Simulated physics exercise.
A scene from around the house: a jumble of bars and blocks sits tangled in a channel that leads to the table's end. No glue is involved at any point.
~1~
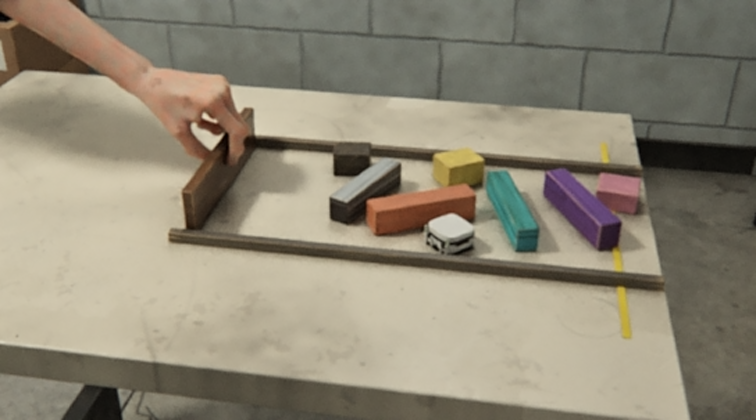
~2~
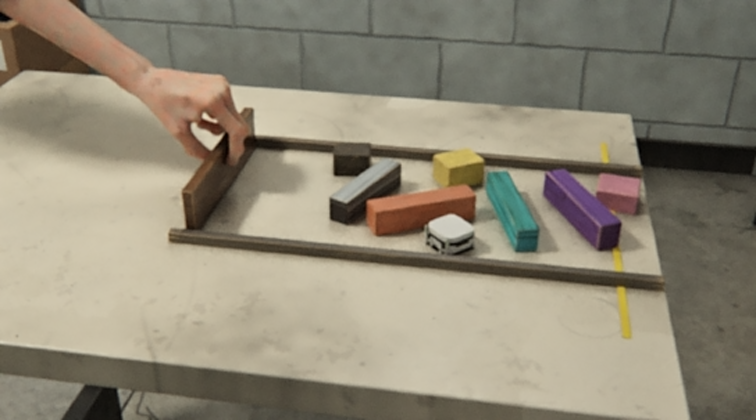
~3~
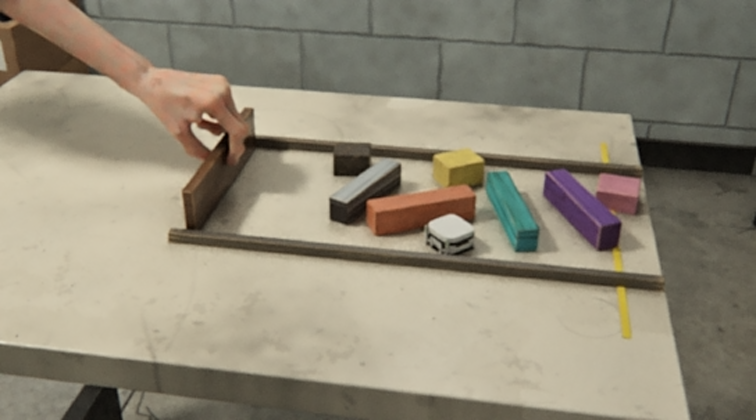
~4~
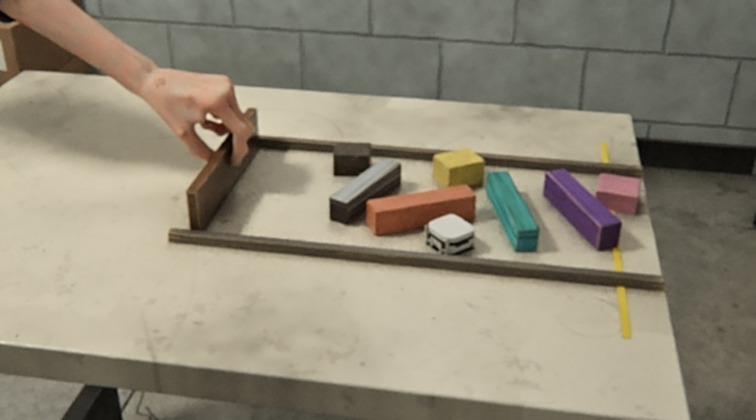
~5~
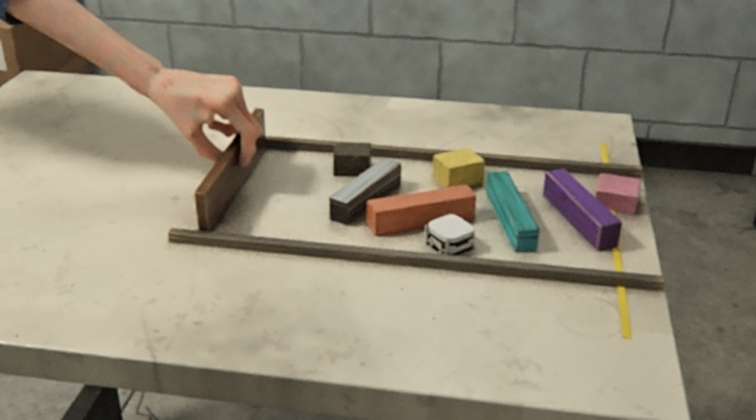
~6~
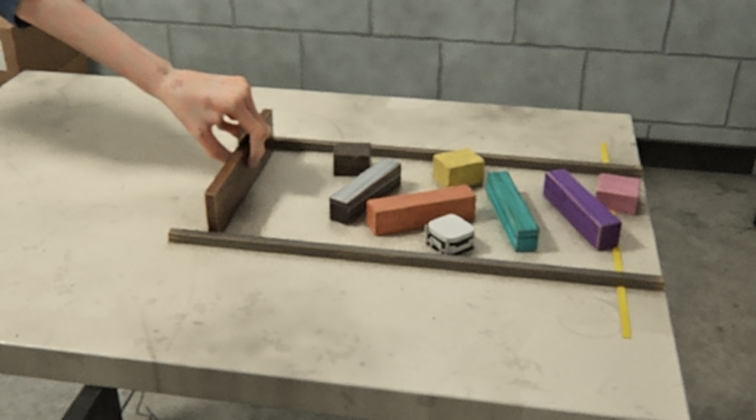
A hand reaches in from the upper left over a pale stone-like tabletop, seen from above at an angle, with a grey block wall behind. It grips an upright brown board between two dark rails, with black, grey-topped, orange, white, yellow, turquoise, purple and pink pieces to the right, near yellow tape. The hand slides the board slightly rightward, while the pieces and camera stay still.
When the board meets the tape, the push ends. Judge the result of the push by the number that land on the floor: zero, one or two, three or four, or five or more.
The number that land on the floor is five or more.
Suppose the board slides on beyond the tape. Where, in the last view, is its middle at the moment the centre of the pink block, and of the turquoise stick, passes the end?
Points: About (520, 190) and about (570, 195).
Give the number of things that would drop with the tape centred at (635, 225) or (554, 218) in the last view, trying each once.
In the first try the count is 8, and in the second it is 2.
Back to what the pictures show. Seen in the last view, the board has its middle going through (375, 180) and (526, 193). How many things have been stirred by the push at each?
First 3, then 8.
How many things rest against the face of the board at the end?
Count recorded: 3.
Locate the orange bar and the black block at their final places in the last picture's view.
Final positions - orange bar around (657, 242), black block around (629, 182).
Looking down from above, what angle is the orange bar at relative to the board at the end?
Roughly 30° out of line.
Early on, none off yet; pink block at rest near (618, 194); purple stick at rest near (580, 208); turquoise stick at rest near (511, 209).
Finally, the number that fall off is five or more; lost, yellow block, white case, turquoise stick, purple stick and pink block.
